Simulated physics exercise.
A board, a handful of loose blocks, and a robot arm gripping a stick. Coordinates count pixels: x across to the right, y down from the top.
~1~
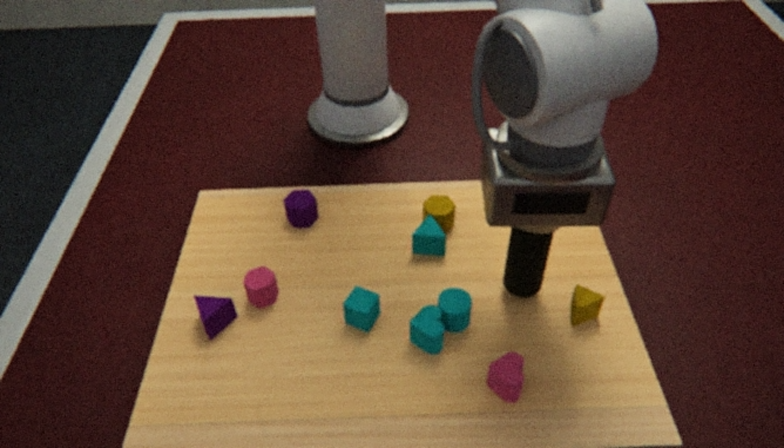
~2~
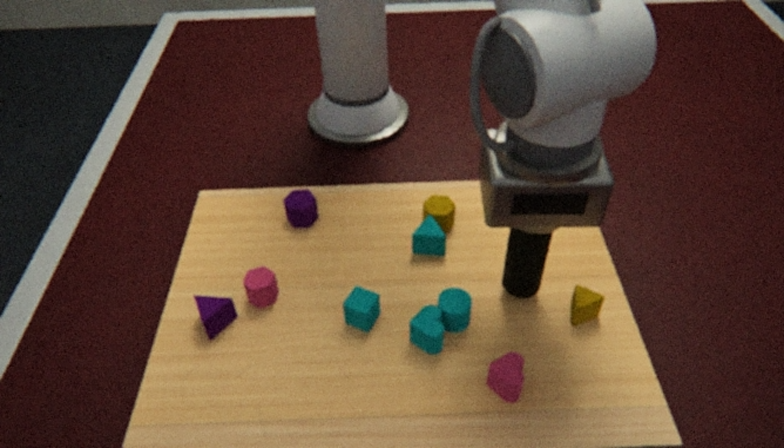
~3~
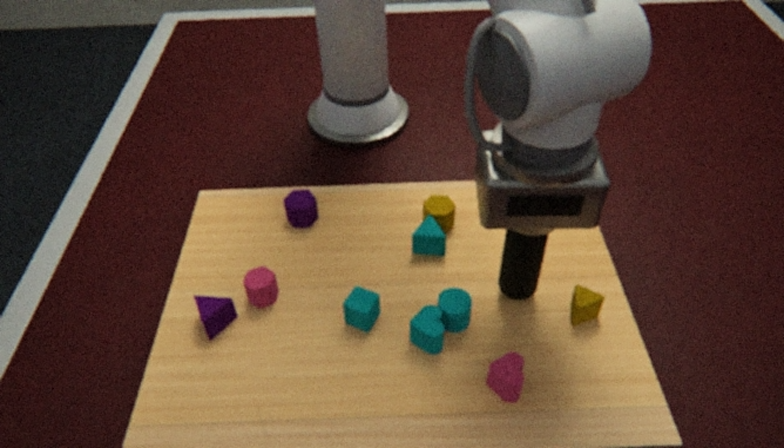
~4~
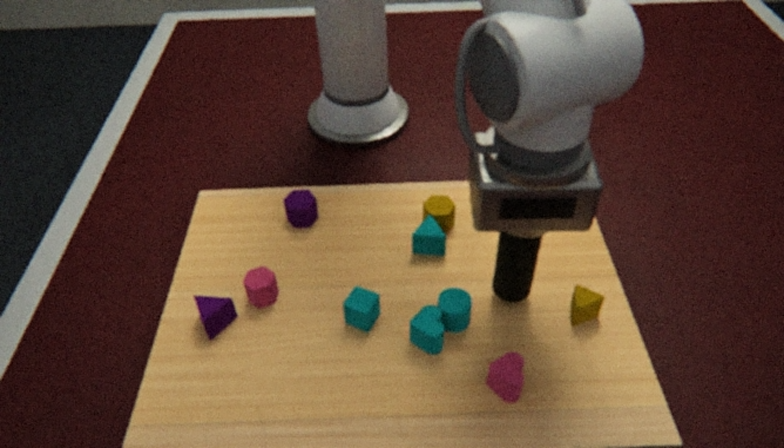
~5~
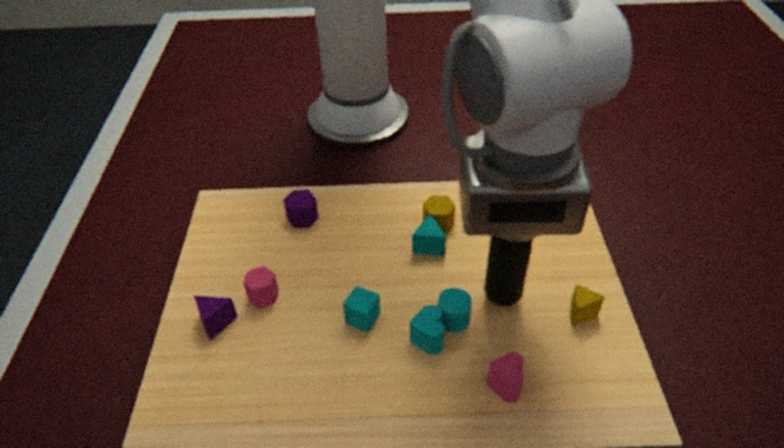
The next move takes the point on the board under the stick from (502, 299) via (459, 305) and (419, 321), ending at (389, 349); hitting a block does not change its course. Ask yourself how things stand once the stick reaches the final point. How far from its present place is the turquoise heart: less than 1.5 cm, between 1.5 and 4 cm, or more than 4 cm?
Of the three bands, it's over 4 cm.
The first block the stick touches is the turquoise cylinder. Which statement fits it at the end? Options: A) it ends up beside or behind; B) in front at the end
It's B.
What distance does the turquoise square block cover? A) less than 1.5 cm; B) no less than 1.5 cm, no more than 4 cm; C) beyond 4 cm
Choice A: Less than 1.5 cm.
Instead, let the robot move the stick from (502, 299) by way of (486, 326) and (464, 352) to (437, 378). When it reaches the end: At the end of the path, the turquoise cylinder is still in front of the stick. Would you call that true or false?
The claim does not hold.
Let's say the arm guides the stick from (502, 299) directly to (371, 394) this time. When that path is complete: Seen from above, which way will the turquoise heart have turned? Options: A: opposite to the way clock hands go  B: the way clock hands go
Letter B.
On the path given first. One third of the way, stick (459, 297); turquoise heart (417, 329), turned 35° anticlockwise; turquoise cylinder (432, 305).
Two thirds of the way, stick (419, 313); turquoise heart (400, 346), turned 105° anticlockwise; turquoise cylinder (390, 322).
At the end, stick (389, 341); turquoise square block unmoved; turquoise heart (391, 367), turned 150° anticlockwise; turquoise cylinder (353, 347).
